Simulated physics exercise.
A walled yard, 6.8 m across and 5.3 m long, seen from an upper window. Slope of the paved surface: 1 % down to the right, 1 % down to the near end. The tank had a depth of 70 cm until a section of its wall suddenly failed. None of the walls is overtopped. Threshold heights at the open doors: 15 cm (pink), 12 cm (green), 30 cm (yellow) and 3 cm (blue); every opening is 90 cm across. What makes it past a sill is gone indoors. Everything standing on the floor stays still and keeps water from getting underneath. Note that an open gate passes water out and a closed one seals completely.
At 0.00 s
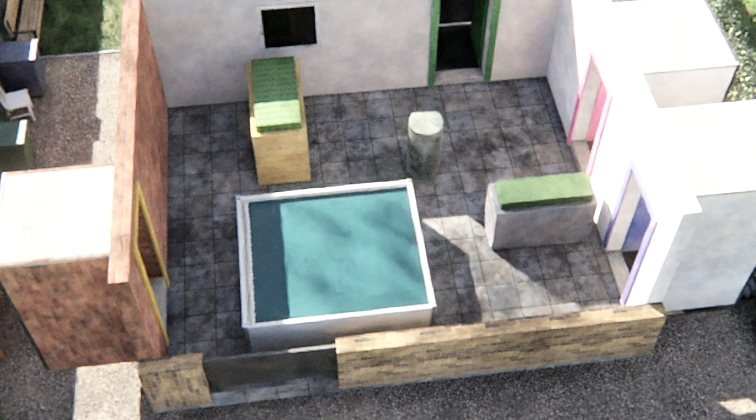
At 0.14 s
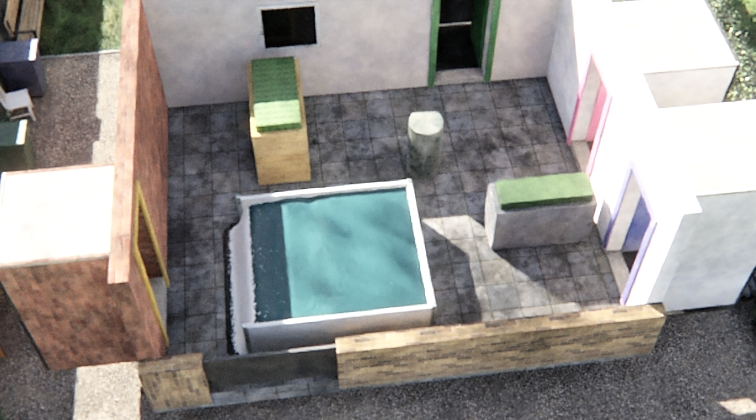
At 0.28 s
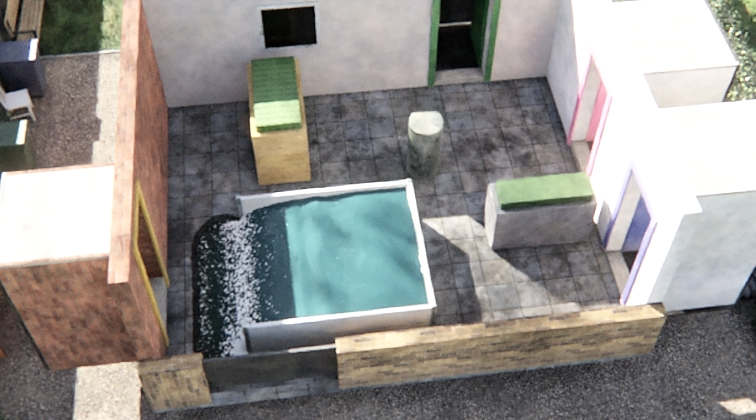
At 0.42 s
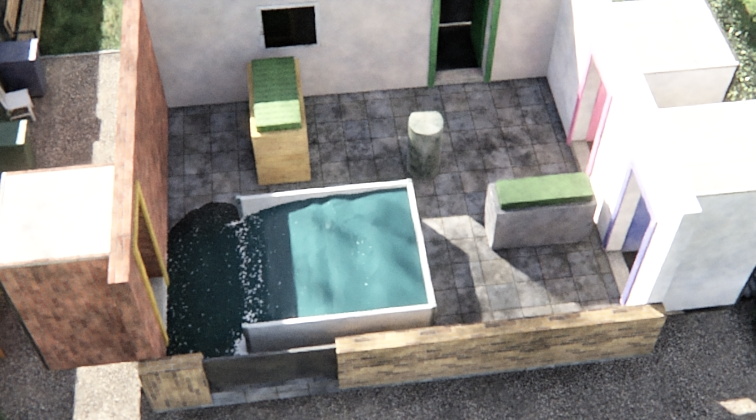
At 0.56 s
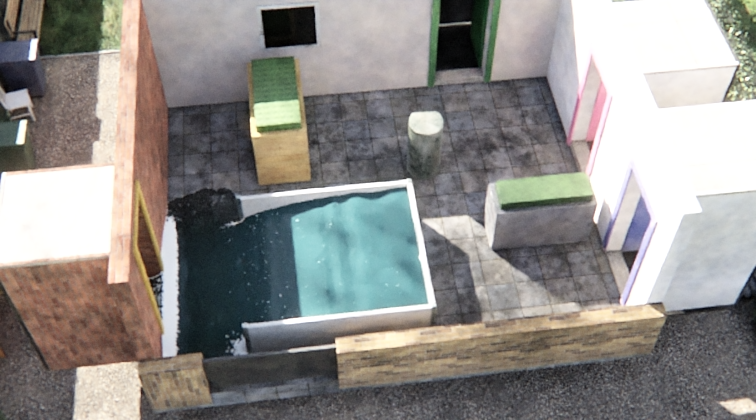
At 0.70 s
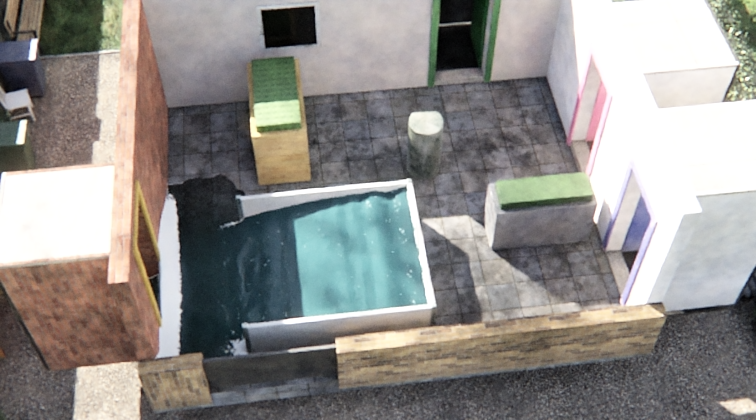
A pool-like tank in a walled yard opening on its left side, dark water pouring out and spreading to the brick wall.
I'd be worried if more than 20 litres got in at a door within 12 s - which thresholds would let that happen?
Pink door: Not over; green door: Not over; yellow door: Over; blue door: Over.
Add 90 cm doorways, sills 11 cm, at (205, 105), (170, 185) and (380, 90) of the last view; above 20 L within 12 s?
First doorway gets there, second gets there, third falls short.
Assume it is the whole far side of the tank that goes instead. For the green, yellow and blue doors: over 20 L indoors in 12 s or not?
In that case, green door: More than that, yellow door: Less than that, blue door: More than that.
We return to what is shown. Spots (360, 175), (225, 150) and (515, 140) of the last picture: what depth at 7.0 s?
Around 4 cm, 17 cm and 4 cm, in the order given.
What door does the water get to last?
Answer: The pink door.
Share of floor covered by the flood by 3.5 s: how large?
I'd say around 50 % is wet.
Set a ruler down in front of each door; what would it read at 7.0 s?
Depths in centimetres - pink: 10, green: 1, yellow: 25, blue: 8.
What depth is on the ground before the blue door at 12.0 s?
The depth comes to around 11.5 centimetres.
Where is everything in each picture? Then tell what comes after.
In the first frame, the tank at (332, 253) is whole and still, 70 cm deep.
In the second frame, water pours out at (248, 280) and has run 1.2 m, to a hidden place; typically 8 cm deep outside, 70 cm at the tank's back.
In the third frame, the front is at a hidden place, 1.4 m from the gap at (248, 282); 1.7 m2 of floor is under water; 70 cm left at the back of the tank.
In the fourth frame, the front is at (199, 213), 1.7 m from the gap at (248, 282); 3.2 m2 of floor is under water; 70 cm left at the back of the tank.
In the fifth frame, water pours out at (248, 282) and has run 2.0 m, to (180, 203); typically 14 cm deep outside, 70 cm at the tank's back.
In the sixth frame, water pours out at (248, 283) and has run 2.4 m, to (169, 190); typically 16 cm deep outside, 67 cm at the tank's back.
After 1.4 s water covers 20 % of the floor and is deepest (58 cm) near (167, 383); pink door not reached, green door not reached, yellow door 54 cm at the sill, 65 L in, blue door not reached.
After 2.2 s water covers 30 % of the floor and is deepest (53 cm) near (167, 371); pink door not reached, green door not reached, yellow door 49 cm at the sill, 168 L in, blue door not reached.
After 3.5 s water covers 50 % of the floor and is deepest (44 cm) near (169, 135); pink door not reached, green door 2 cm at the sill, 0 L in, yellow door 27 cm at the sill, 226 L in, blue door 10 cm at the sill, 8 L in.
After 7.0 s water covers 90 % of the floor and is deepest (36 cm) near (219, 377); pink door 10 cm at the sill, 0 L in, green door 1 cm at the sill, 0 L in, yellow door 25 cm at the sill, 228 L in, blue door 8 cm at the sill, 139 L in.
After 12.0 s water covers 100 % of the floor and is deepest (22 cm) near (193, 380); pink door 13 cm at the sill, 0 L in, green door 8 cm at the sill, 1 L in, yellow door 19 cm at the sill, 229 L in, blue door 12 cm at the sill, 266 L in.
